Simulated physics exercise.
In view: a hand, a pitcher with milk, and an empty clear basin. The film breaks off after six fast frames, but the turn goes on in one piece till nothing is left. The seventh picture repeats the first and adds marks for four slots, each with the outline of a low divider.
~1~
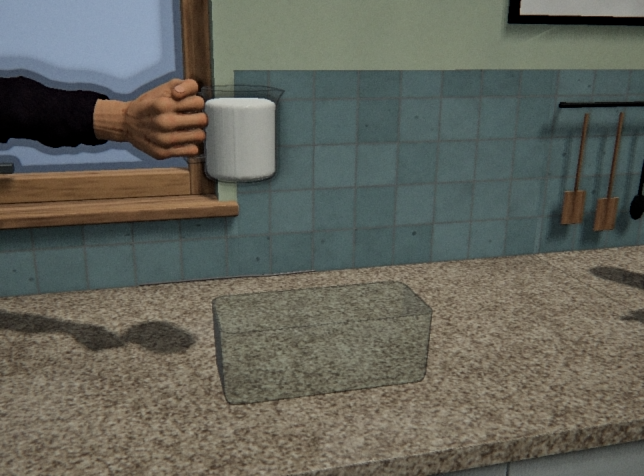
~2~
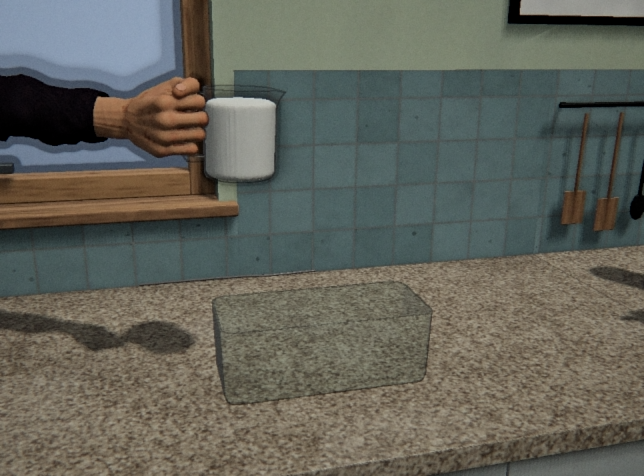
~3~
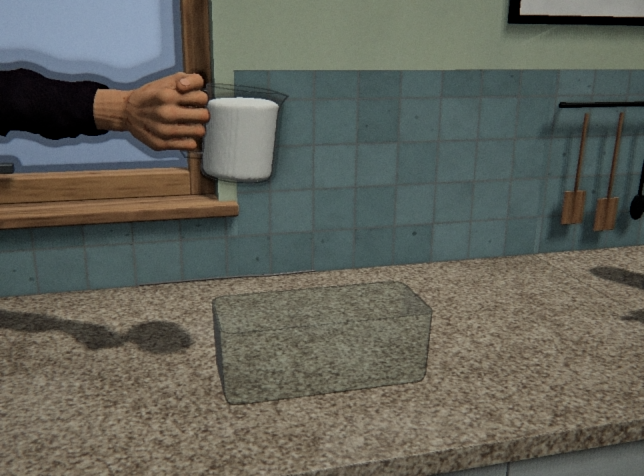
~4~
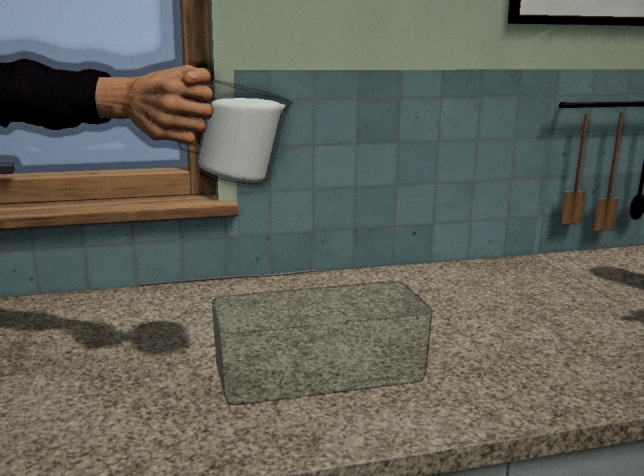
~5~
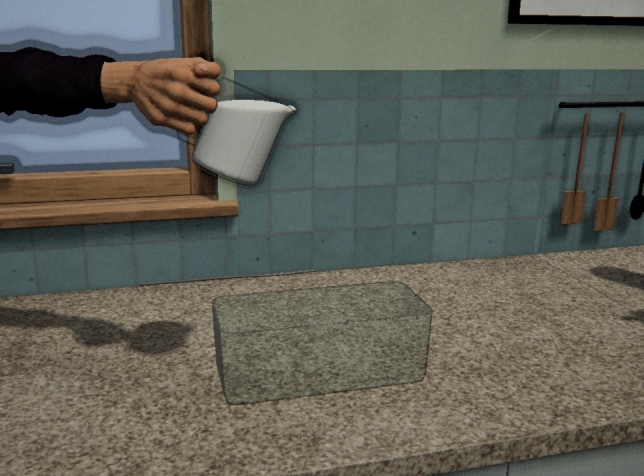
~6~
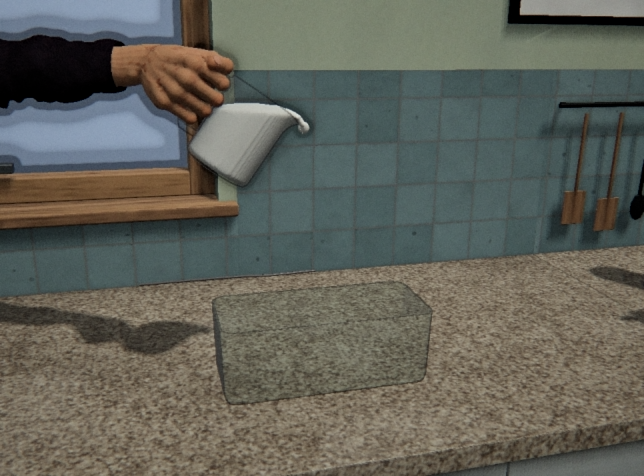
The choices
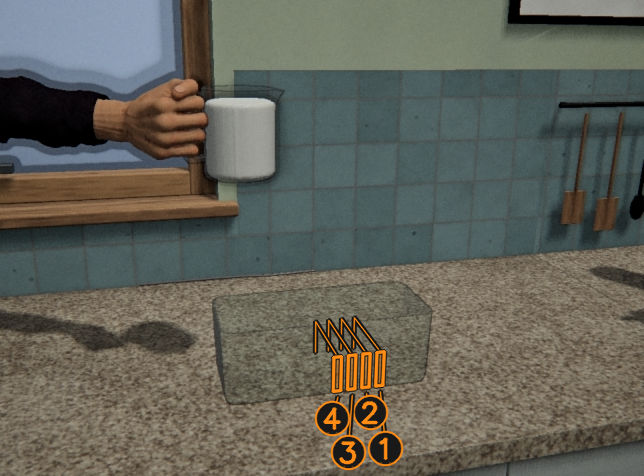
A hand tilting a clear pitcher of milk rightward above a speckled counter with an empty clear basin, milk just crossing the lip.
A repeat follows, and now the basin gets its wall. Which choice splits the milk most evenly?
2 works best here.
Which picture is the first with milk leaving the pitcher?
Picture 6.
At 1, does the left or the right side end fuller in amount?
The left one.
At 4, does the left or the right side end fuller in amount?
More ends on the right.
On the marked copy, 1 at (380, 391); 2 at (366, 393); 3 at (352, 395); 4 at (338, 396).
With 1, about 83 % ends left of the wall and 10 % right of it; 7 % is lost outside.
With 2, about 46 % ends left of the wall and 51 % right of it; 3 % is lost outside.
With 3, about 18 % ends left of the wall and 79 % right of it; 3 % is lost outside.
With 4, about 5 % ends left of the wall and 92 % right of it; 3 % is lost outside.
